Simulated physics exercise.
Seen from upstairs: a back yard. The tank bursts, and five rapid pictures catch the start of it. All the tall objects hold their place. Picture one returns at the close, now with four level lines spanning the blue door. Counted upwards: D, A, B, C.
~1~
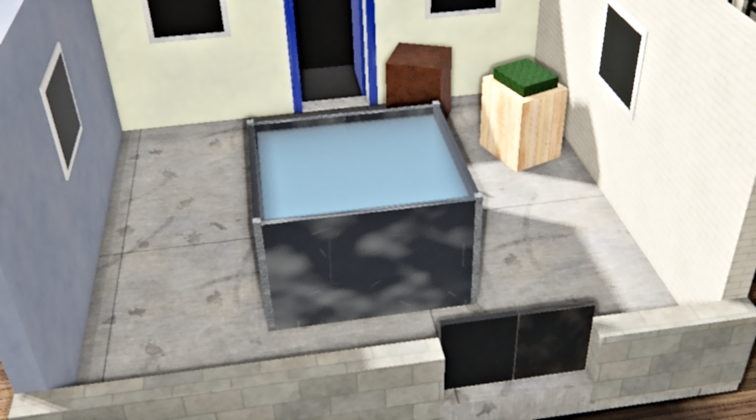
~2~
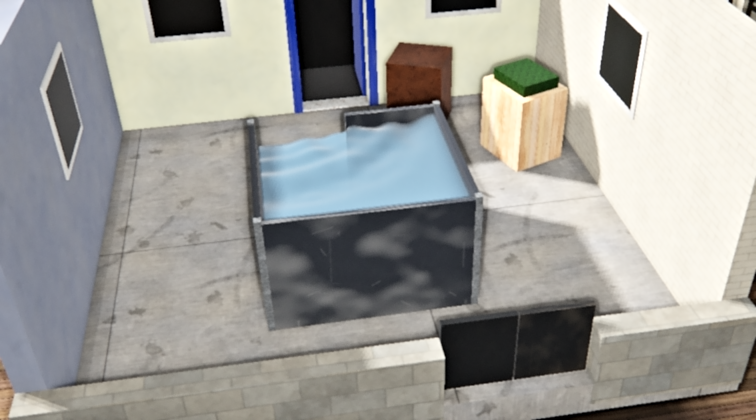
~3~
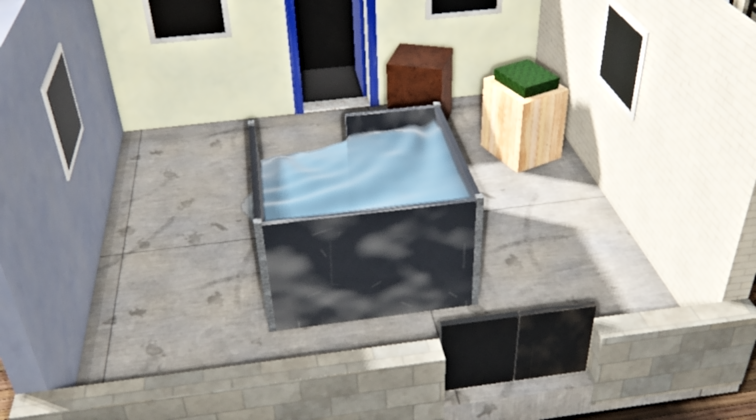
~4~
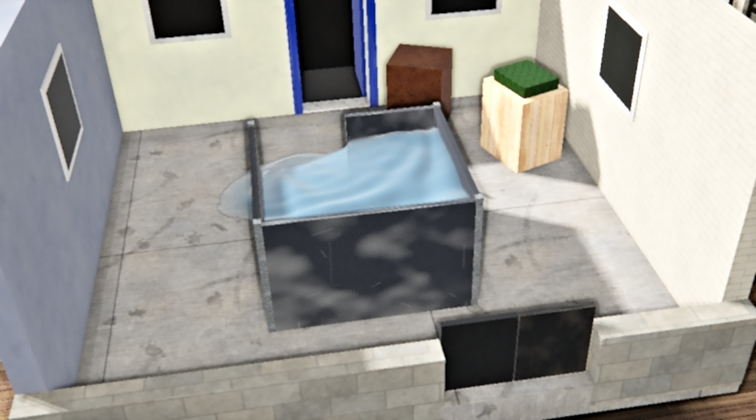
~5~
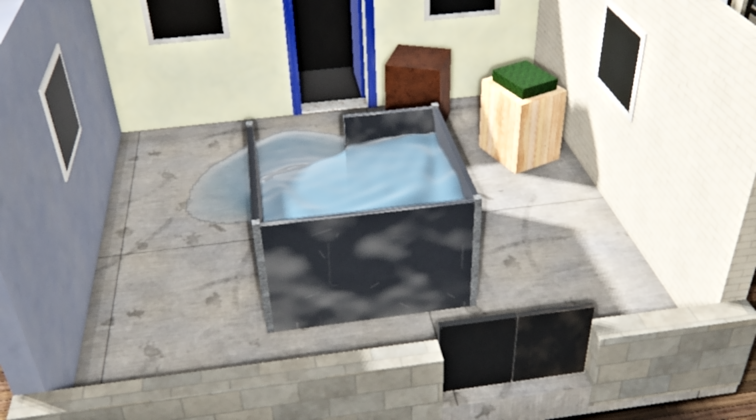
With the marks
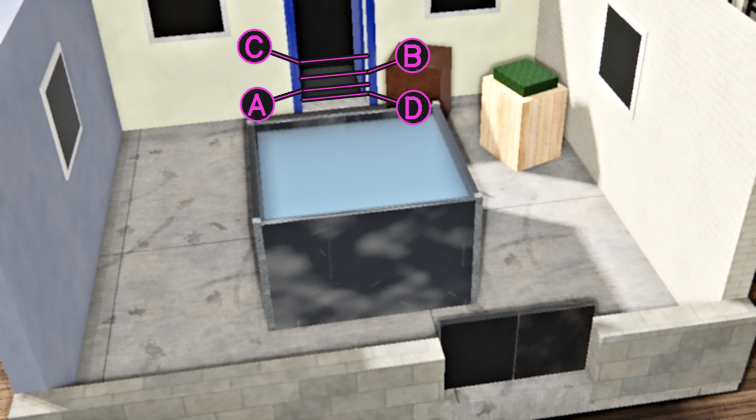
A large square tank with dark grey sides, full of light blue water, stands in the middle of a paved back yard seen from upstairs. Behind it are a blue-framed doorway, a brown box and a pale wooden planter topped with green, with a dark gate in the low front wall. The back left side opens, the water ripples and sinks, and a shallow sheet spreads left across the paving.
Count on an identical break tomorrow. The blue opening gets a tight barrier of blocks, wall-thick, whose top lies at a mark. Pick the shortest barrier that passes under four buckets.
B.
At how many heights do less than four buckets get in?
Two of the four.
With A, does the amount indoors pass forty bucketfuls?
No, it does not.
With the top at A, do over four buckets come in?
Yes.
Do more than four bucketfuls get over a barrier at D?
Yes, that goes wrong.
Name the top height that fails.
A.
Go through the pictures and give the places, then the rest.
In the first picture, water in the tank at rest, its middle at (356, 165); foot of the blue doorway at (336, 108); shut gate at (516, 323).
In the second picture, water covers 1 % of the ground, its front hidden from here.
In the third picture, water covers 4 % of the ground, its front hidden from here.
In the fourth picture, water covers 8 % of the ground, its front hidden from here.
In the fifth picture, 14 % of the ground under water, visible out to (276, 135).
In magenta, A at (335, 87); B at (334, 75); C at (333, 59); D at (335, 96); from the bottom up D, A, B, C.
Choosing A, about 12 bucketfuls get in.
Choosing B, a splash gets over, under a bucket.
Choosing C, nothing gets over.
Choosing D, dozens of bucketfuls pour in.
